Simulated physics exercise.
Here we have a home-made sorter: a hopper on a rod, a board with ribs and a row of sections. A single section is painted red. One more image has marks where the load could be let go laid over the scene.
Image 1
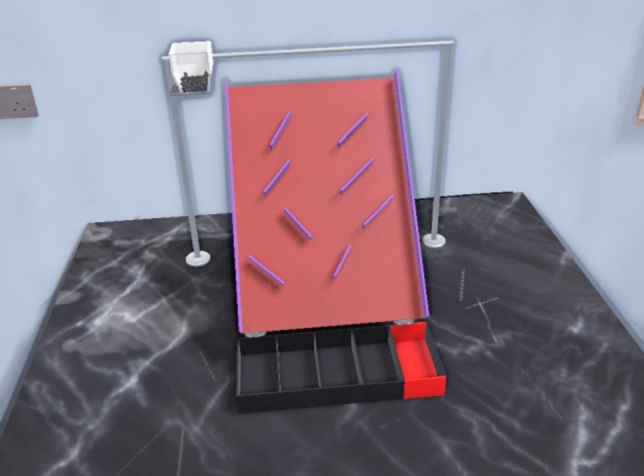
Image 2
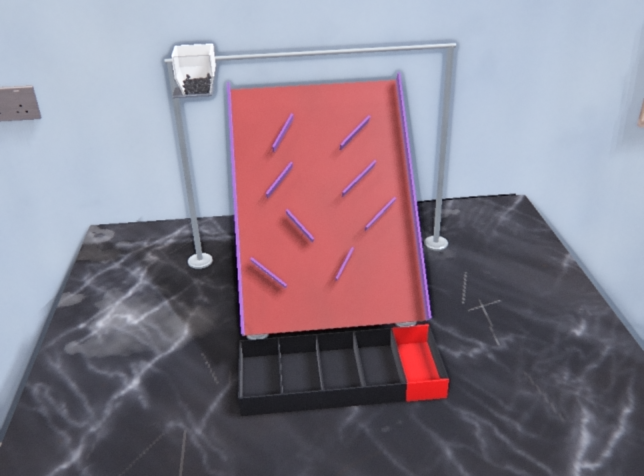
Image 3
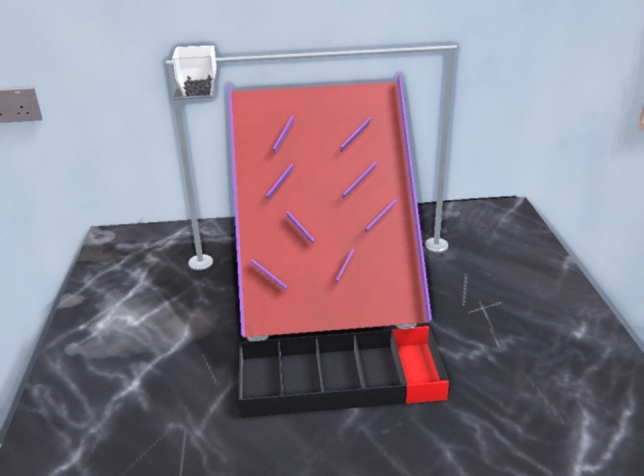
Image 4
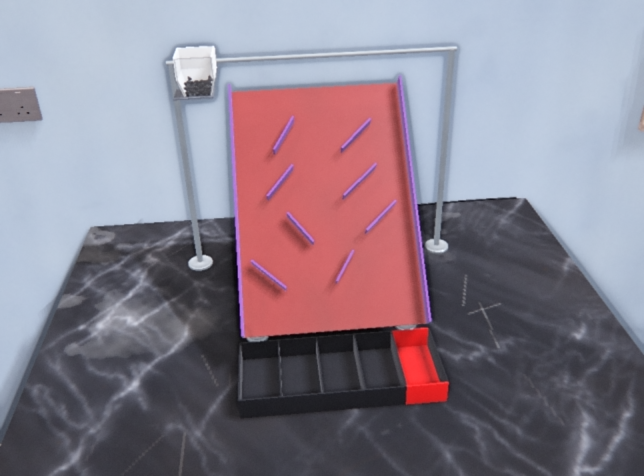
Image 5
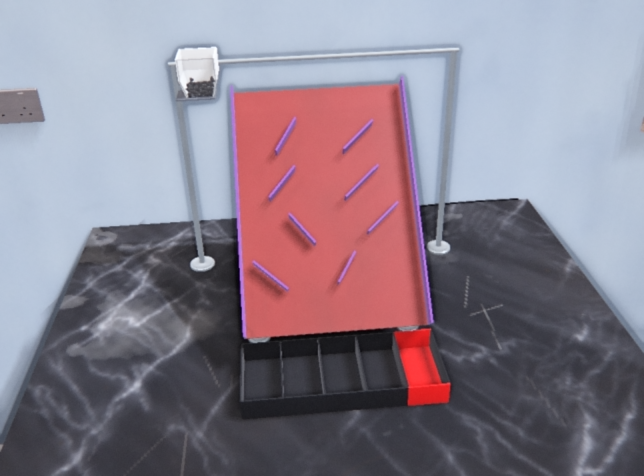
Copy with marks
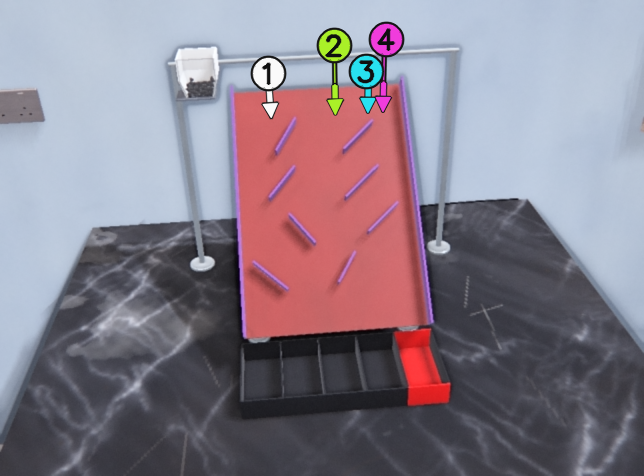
A tilted red board with purple ribs stood above a row of black sections, the far-right one red, while a small white hopper of dark beans sat at upper left; nothing moved beyond a slight shift in the view.
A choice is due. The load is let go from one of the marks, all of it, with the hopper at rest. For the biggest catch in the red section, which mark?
Use mark 4.
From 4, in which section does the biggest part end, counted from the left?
It is the fifth one.
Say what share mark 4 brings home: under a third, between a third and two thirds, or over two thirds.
Mark 4 gives between a third and two thirds.
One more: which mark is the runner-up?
3 it is.
On the marked copy, mark 1 meets the board at (270, 112); mark 2 meets the board at (335, 109); mark 3 meets the board at (367, 107); mark 4 meets the board at (383, 106).
With 1, not one piece in the red section, every piece in other sections.
With 2, not one piece in the red section, every piece in other sections.
With 3, roughly a third in the red section, roughly half in other sections, about a tenth held on the board.
With 4, roughly half in the red section, roughly half in other sections.
